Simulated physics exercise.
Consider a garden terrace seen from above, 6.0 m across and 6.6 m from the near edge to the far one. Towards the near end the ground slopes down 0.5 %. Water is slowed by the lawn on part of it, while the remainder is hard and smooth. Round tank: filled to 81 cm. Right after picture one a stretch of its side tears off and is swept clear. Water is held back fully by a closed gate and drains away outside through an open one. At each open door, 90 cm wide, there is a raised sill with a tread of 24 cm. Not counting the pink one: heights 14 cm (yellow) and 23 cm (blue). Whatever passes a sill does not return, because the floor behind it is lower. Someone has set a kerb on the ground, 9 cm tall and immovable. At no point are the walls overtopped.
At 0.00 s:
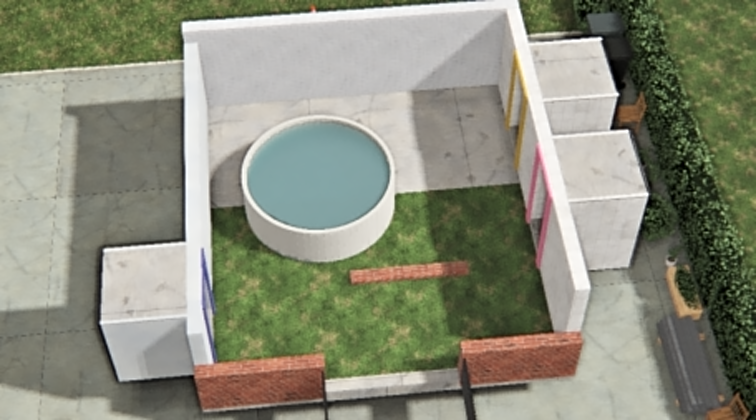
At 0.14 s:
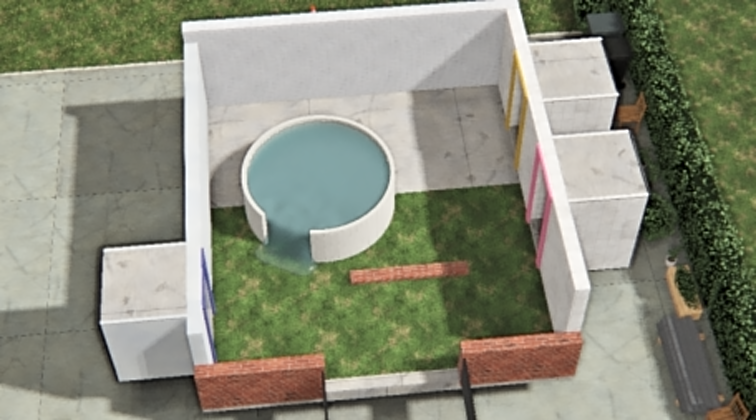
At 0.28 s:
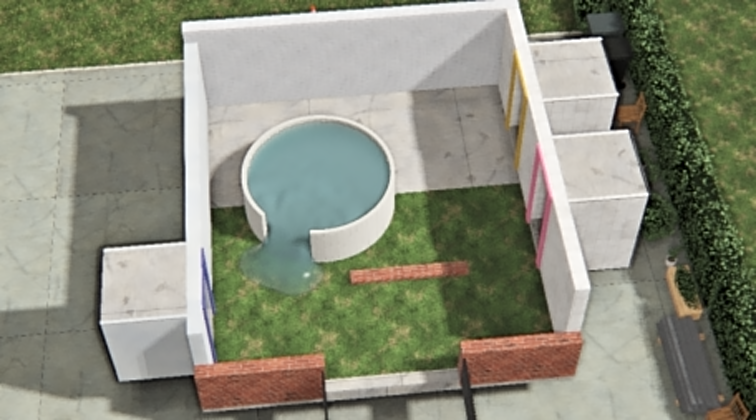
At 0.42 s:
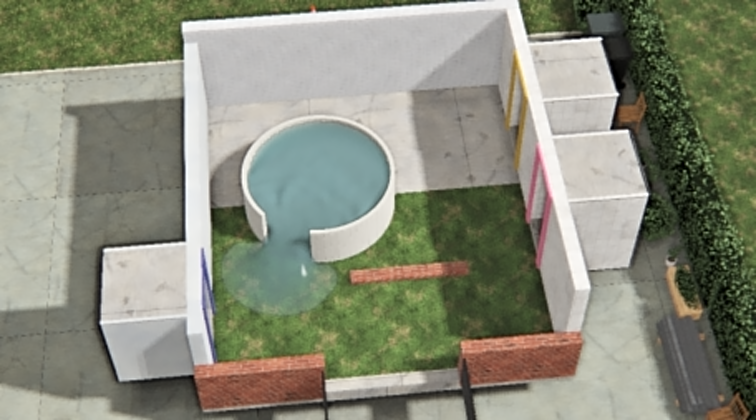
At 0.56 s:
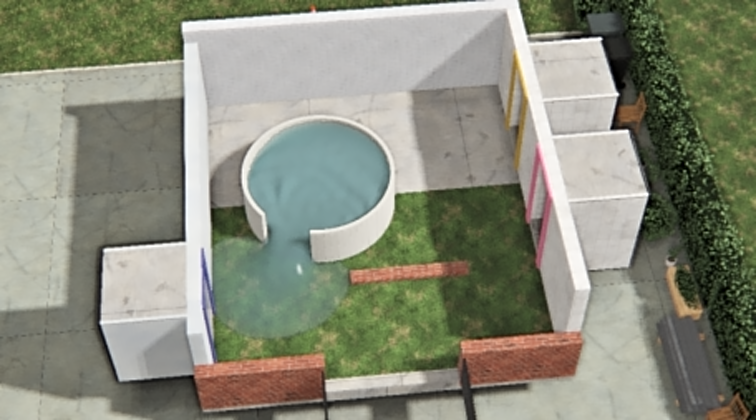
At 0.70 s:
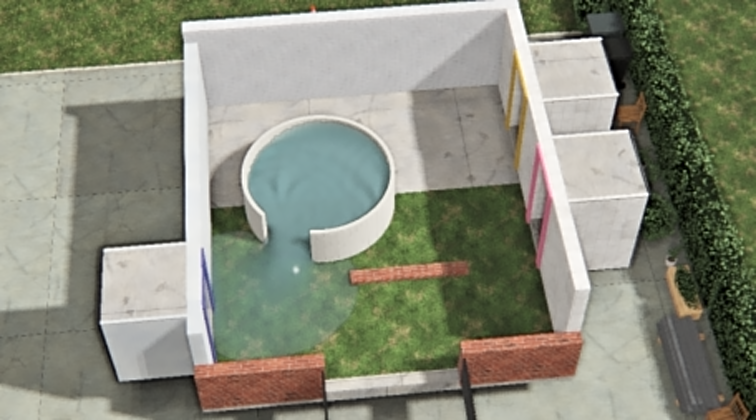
A round tank of water stood in a walled yard until a piece of its near side vanished, and water poured out through the gap, spreading across the grass to the blue door on the left.
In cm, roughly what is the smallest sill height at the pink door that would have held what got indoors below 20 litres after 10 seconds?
6 cm.
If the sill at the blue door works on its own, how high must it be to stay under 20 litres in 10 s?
Roughly 32 cm at blue.
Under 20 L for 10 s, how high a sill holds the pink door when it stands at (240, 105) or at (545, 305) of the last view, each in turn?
Minimums: About 6.0 cm and 12.5 cm.
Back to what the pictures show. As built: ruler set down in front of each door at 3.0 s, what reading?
Yellow 0, blue 37, pink 0 cm.
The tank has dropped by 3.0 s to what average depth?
Some 46 cm.
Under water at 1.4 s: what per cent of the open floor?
Around 25 per cent of the free floor.
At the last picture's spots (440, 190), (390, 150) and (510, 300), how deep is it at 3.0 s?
Depths in order: 0 / 0 / 0 cm.
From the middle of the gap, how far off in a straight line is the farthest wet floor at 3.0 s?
3.8 metres.
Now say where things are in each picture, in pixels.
The first frame shows the round tank at (318, 175) is whole and still, 81 cm deep; the pink door at (539, 209) is dry.
In the second frame, water pours out at (288, 245) and has run 0.3 m, to (264, 259); about 9 cm deep outside, 81 cm at the back.
In the third frame, water pours out at (288, 246) and has run 0.8 m, to (259, 281); about 11 cm deep outside, 81 cm at the back.
In the fourth frame, the front is at (247, 304), 1.3 m from the gap at (288, 246); 2.1 m2 of floor is wet, 81 cm left at the back.
In the fifth frame, the gap is at (288, 246), the front 1.8 m out at (241, 330); the back of the round tank holds 81 cm.
In the sixth frame, water pours out at (288, 246) and has run 2.3 m, to (225, 352); about 7 cm deep outside, 80 cm at the back; 3.4 m in a straight line remain to the pink door at (539, 209).
After 1.4 s water covers 25 % of the floor, deepest (54 cm) near (215, 380); it has not reached the pink door.
After 3.0 s water covers 35 % of the floor, deepest (39 cm) near (216, 389); it has not reached the pink door.
After 10.0 s water covers 100 % of the floor, deepest (16 cm) near (216, 389); 9 cm at the pink door, 0 litres in over its 13 cm sill.
At the pink door as built, the water arrived by 5.2 s and peaked near 11 cm at 7.8 s.
With a sill of 5 cm, 32 litres would have come in within the 10 s; with 8 cm, 7 litres. So under 20 litres takes about 6 cm.
